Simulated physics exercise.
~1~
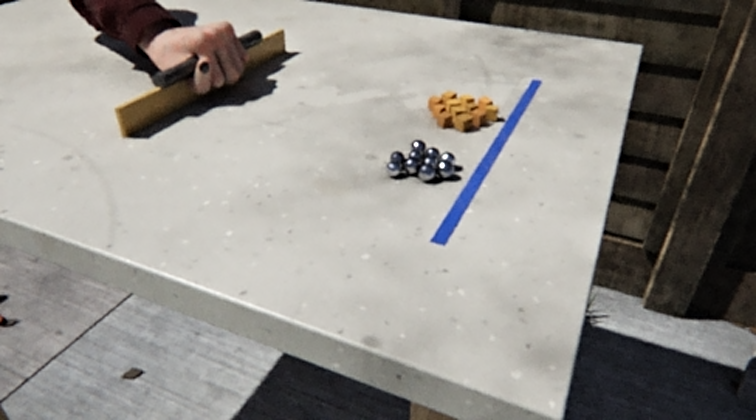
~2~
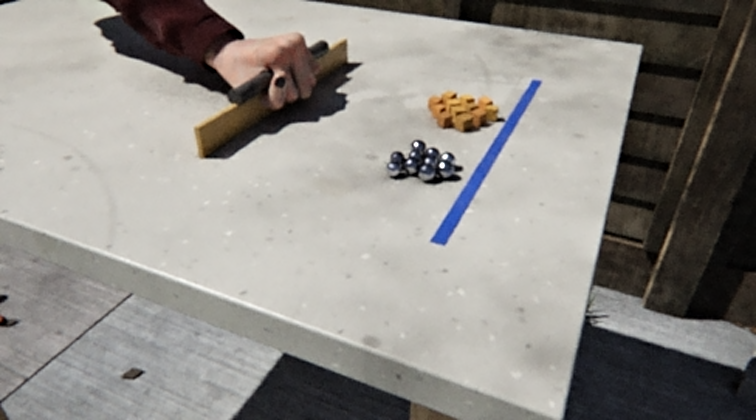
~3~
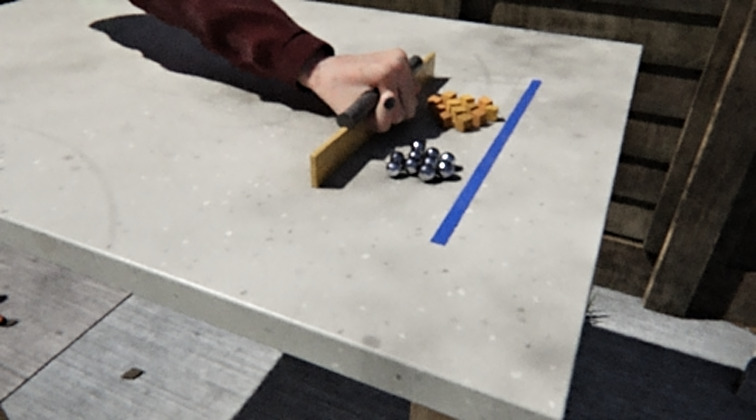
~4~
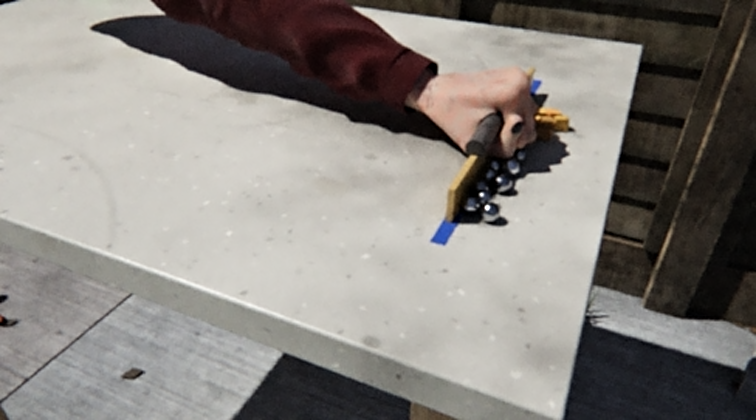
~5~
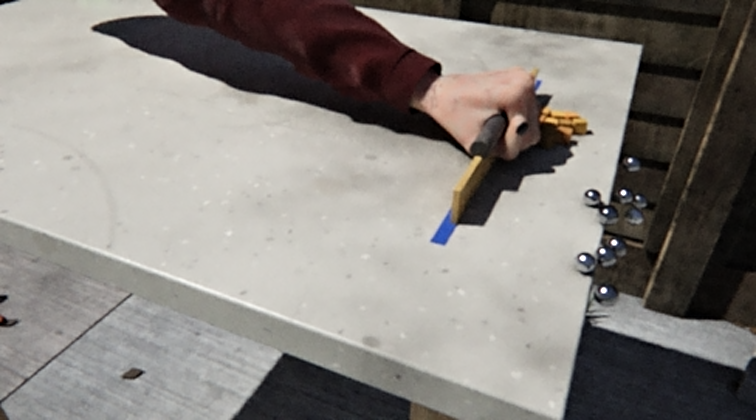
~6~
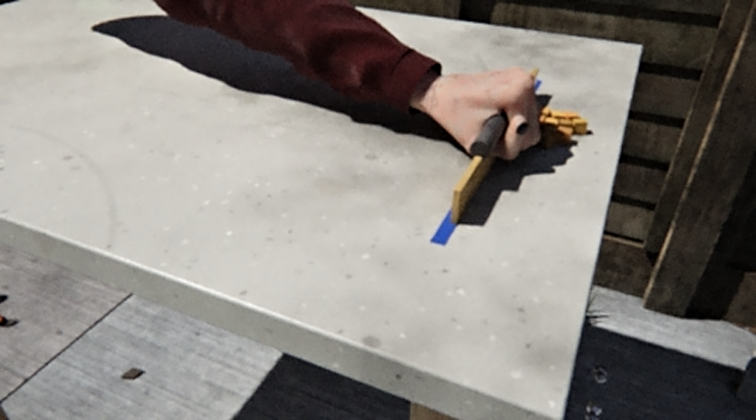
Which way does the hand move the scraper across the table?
The hand moves the scraper to the right, until it stops at the blue tape.
